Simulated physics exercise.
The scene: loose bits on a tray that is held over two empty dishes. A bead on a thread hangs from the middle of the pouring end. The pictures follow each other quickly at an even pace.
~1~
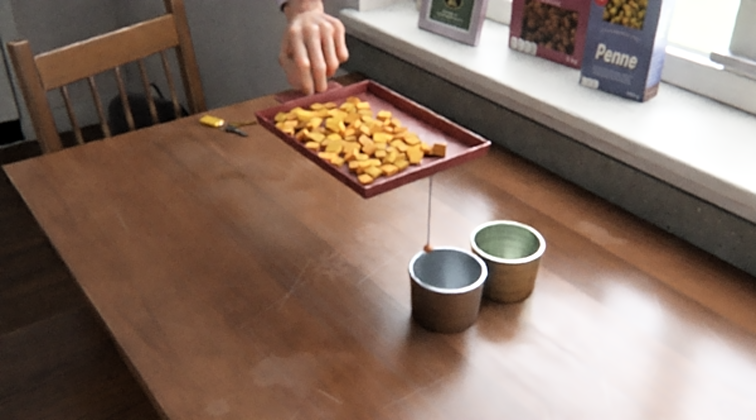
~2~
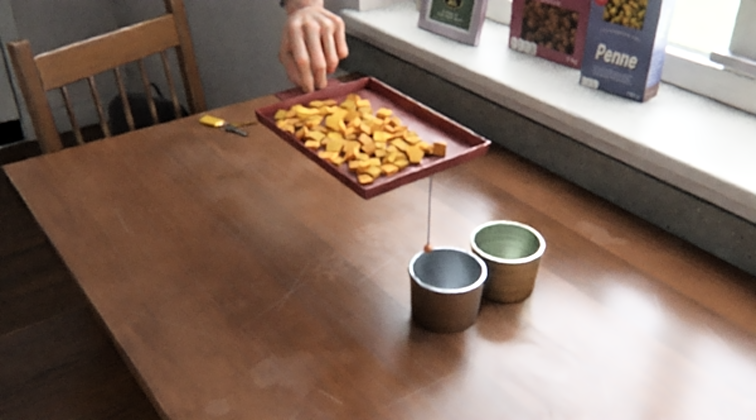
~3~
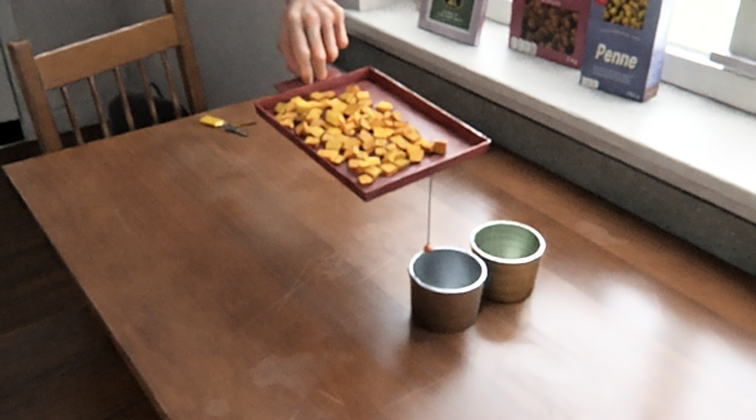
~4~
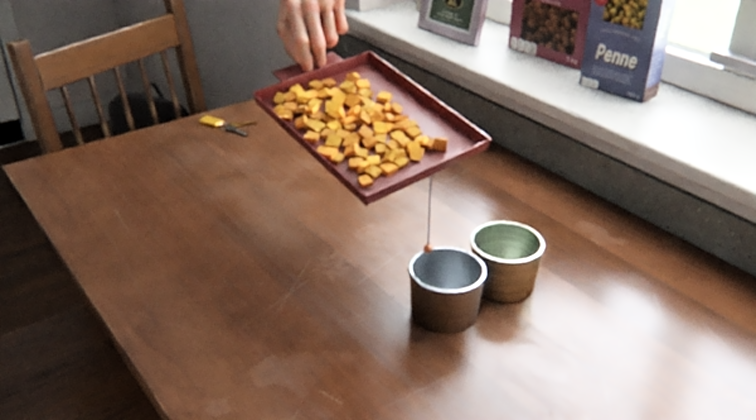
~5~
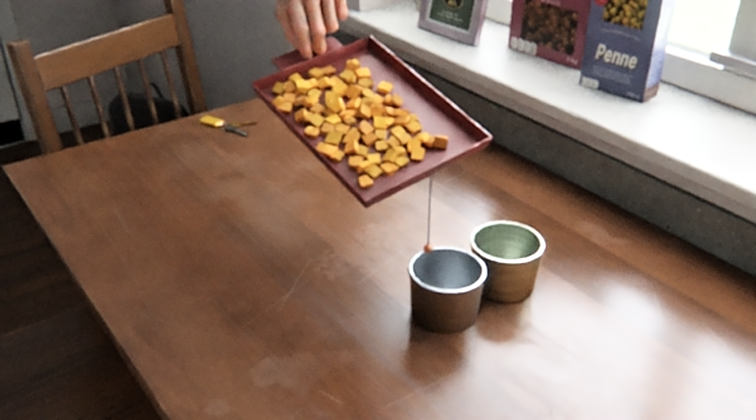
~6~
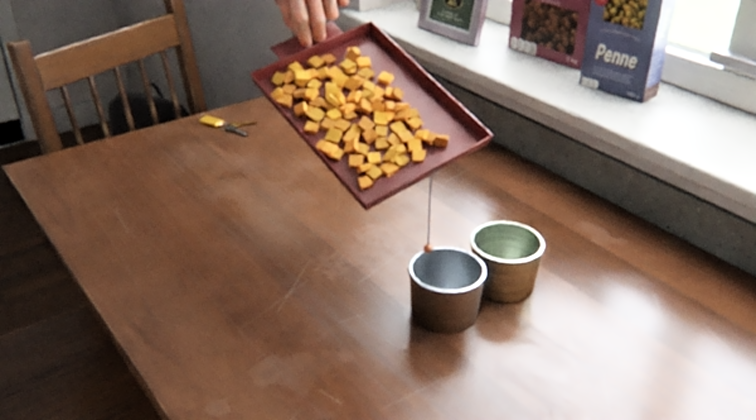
In this clip, a hand holds a red tray of small orange-yellow pieces above a wooden table with two empty metal dishes, gradually raising the tray's far end and tilting it toward its near left corner while a bead hangs below.
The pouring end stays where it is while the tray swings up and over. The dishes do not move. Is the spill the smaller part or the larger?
In the dishes lies less than half of it.
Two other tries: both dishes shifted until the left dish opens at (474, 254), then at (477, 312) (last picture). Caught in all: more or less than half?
First the smaller part, then less than half.
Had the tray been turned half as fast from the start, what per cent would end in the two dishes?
Roughly 0 in a hundred.
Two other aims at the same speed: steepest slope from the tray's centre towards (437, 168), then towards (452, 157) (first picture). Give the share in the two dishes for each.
About 60 and 60 per cent.
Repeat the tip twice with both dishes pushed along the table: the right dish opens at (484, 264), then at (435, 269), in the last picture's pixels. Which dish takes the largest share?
In turn: The left one; the dish on the left.
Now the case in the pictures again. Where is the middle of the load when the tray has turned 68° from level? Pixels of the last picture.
At about (369, 154).
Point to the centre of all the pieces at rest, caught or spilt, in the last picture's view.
Roughly at (379, 341).
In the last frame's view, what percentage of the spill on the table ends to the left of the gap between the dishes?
Roughly 100 in a hundred.
Soon after the last picture, tray tipped steeply; all on the tray.
A little later, tray tipped past a quarter turn; a small part on the tray; a stray few in the left dish; about two thirds outside both; about a third in the air.
Later still, tray tipped past a quarter turn; a small part in the left dish; nearly all outside both.
At rest, tray tipped past a quarter turn; a small part in the left dish; none in the right dish; nearly all outside both.
